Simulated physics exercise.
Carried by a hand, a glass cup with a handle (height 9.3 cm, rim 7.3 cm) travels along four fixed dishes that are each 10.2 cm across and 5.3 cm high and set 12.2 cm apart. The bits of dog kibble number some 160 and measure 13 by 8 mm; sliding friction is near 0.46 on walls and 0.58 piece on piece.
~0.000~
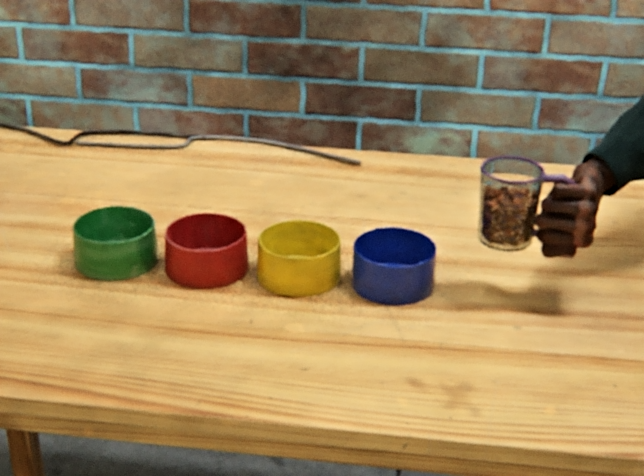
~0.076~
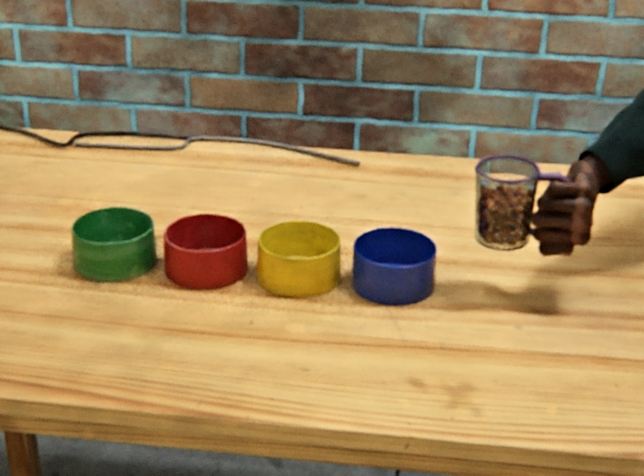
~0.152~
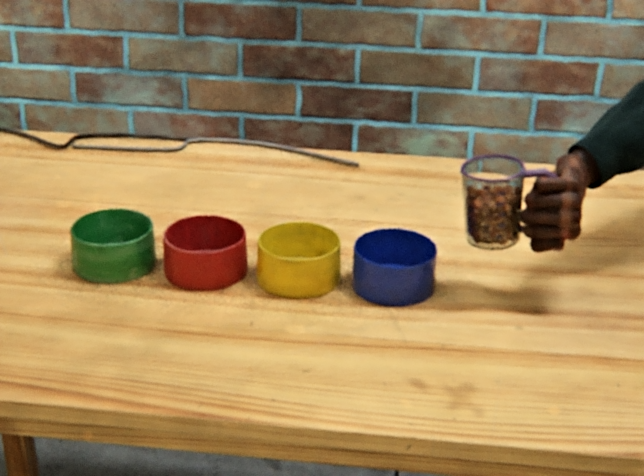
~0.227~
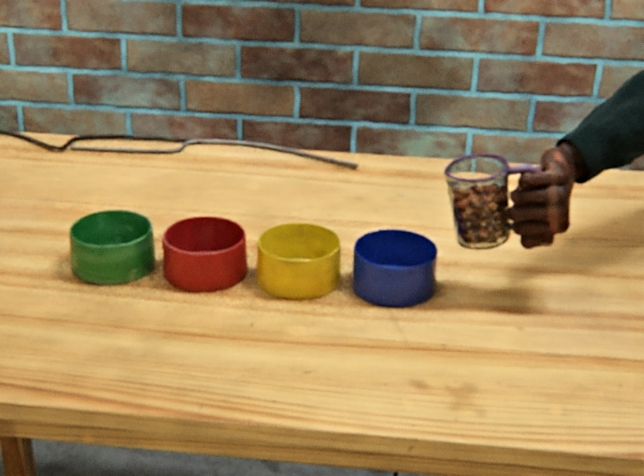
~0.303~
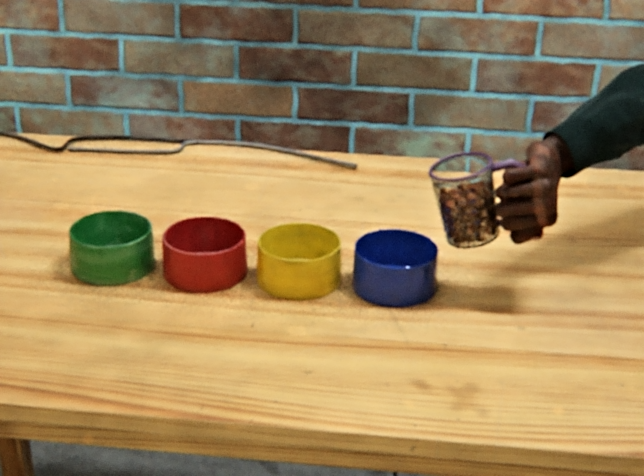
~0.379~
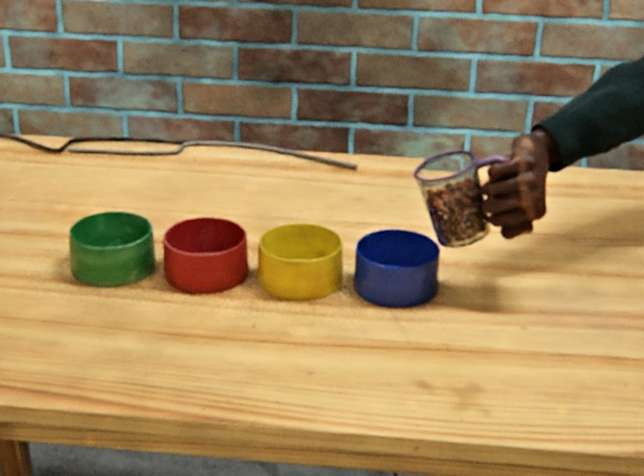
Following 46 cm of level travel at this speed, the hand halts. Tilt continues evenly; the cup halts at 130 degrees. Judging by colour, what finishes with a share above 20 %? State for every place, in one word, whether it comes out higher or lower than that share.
Red: Lower, blue: Lower, green: Higher, yellow: Lower, counter: Lower.
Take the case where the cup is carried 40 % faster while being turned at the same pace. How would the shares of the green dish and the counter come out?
Green 100, counter 0.
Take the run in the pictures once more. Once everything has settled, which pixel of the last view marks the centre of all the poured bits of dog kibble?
I'd say roughly (107, 251).
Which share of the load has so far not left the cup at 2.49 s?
It should be near 0 per cent.
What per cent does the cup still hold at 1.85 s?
Roughly 95 per cent, I'd say.
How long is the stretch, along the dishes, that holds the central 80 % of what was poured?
That stretch measures near 6 centimetres.
After 1.26 s, tilt 70 degrees; cup holds 100 %.
Then, at 1.85 s, tilt 105 degrees; cup holds 95 %.
After 2.49 s, tilt 130 degrees; cup holds 0 %, green 100 %.
In the end, at 2.9 s, red 0 %, blue 0 %, green 100 %, yellow 0 %, counter 0 %.
